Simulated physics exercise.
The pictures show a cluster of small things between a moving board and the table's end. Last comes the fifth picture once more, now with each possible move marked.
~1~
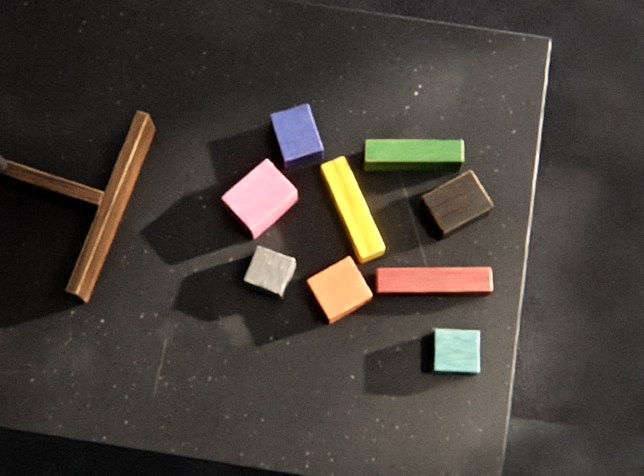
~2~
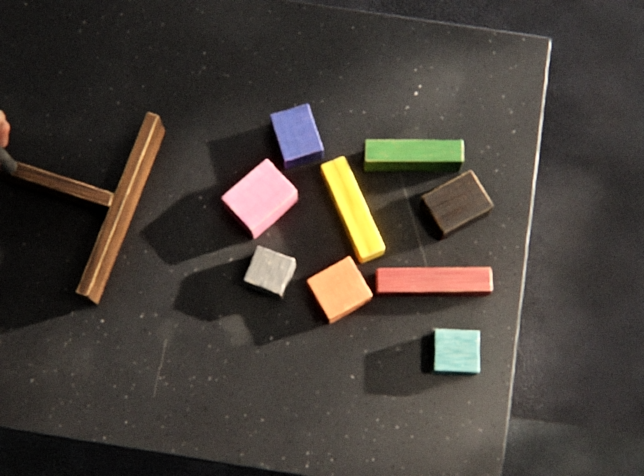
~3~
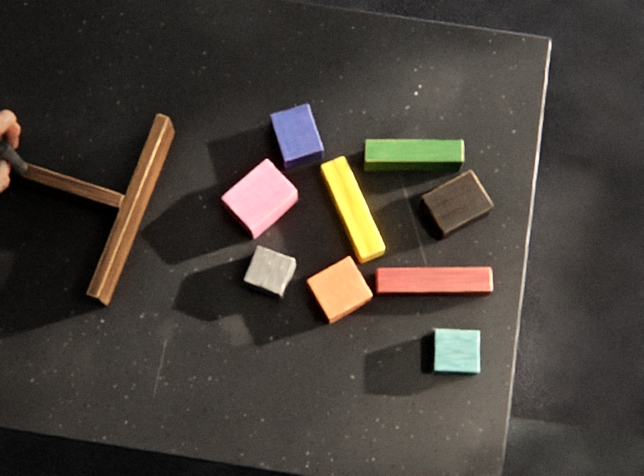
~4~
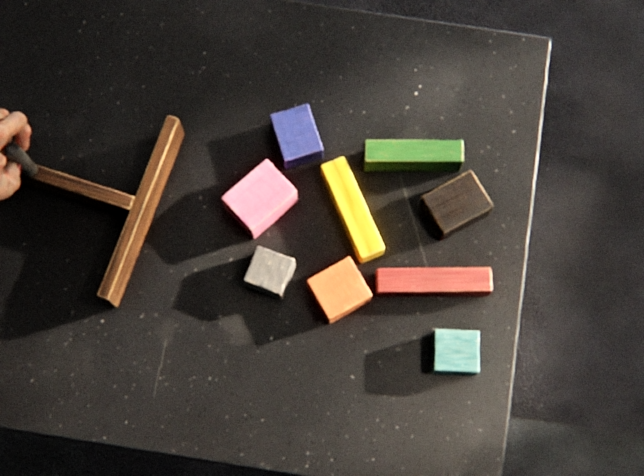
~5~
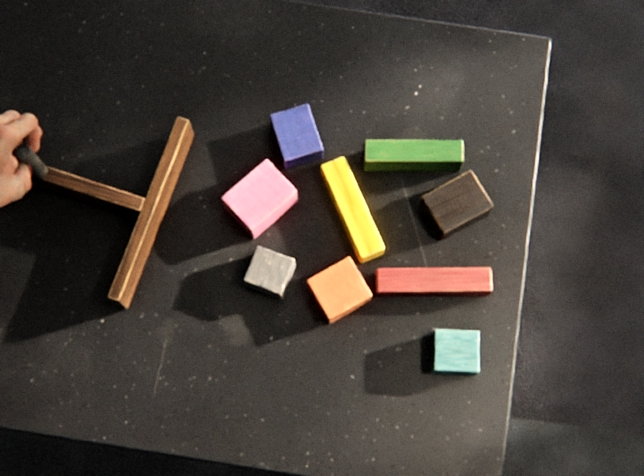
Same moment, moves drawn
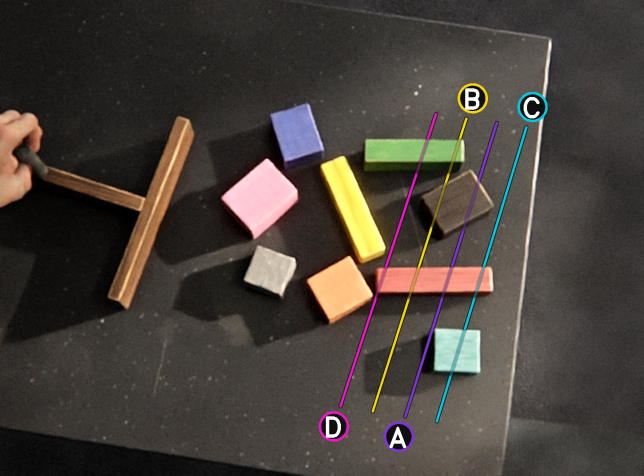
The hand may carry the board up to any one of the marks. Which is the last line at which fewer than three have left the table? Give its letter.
A.
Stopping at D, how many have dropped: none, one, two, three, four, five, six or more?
In all, none.
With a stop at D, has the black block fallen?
By then, no.
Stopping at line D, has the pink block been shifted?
Yes.
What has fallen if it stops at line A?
It is the red bar.
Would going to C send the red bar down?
By then, yes.
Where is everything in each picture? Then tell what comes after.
Red bar (433, 282); grey block (270, 273); blue block (297, 136), in the first frame.
Board (118, 202); pink block (260, 199), in the second frame.
Board (128, 204); yellow stick (352, 210), in the third frame.
Board (139, 205); orange block (339, 290), in the fourth frame.
Board (149, 207); red bar (433, 282); grey block (270, 273); blue block (297, 136), in the fifth frame.
On the copy, A at (453, 265); B at (421, 260); C at (483, 269); D at (390, 255).
On A. First, board (257, 223); blue block (313, 135); pink block (300, 204).
Then, board (368, 240); turquoise block (460, 354); red bar (467, 286).
Finally, board (452, 253); red bar over the edge; black block (537, 182); one fallen.
By contrast, B is within the limit but short; C drops four; D is within the limit but short.
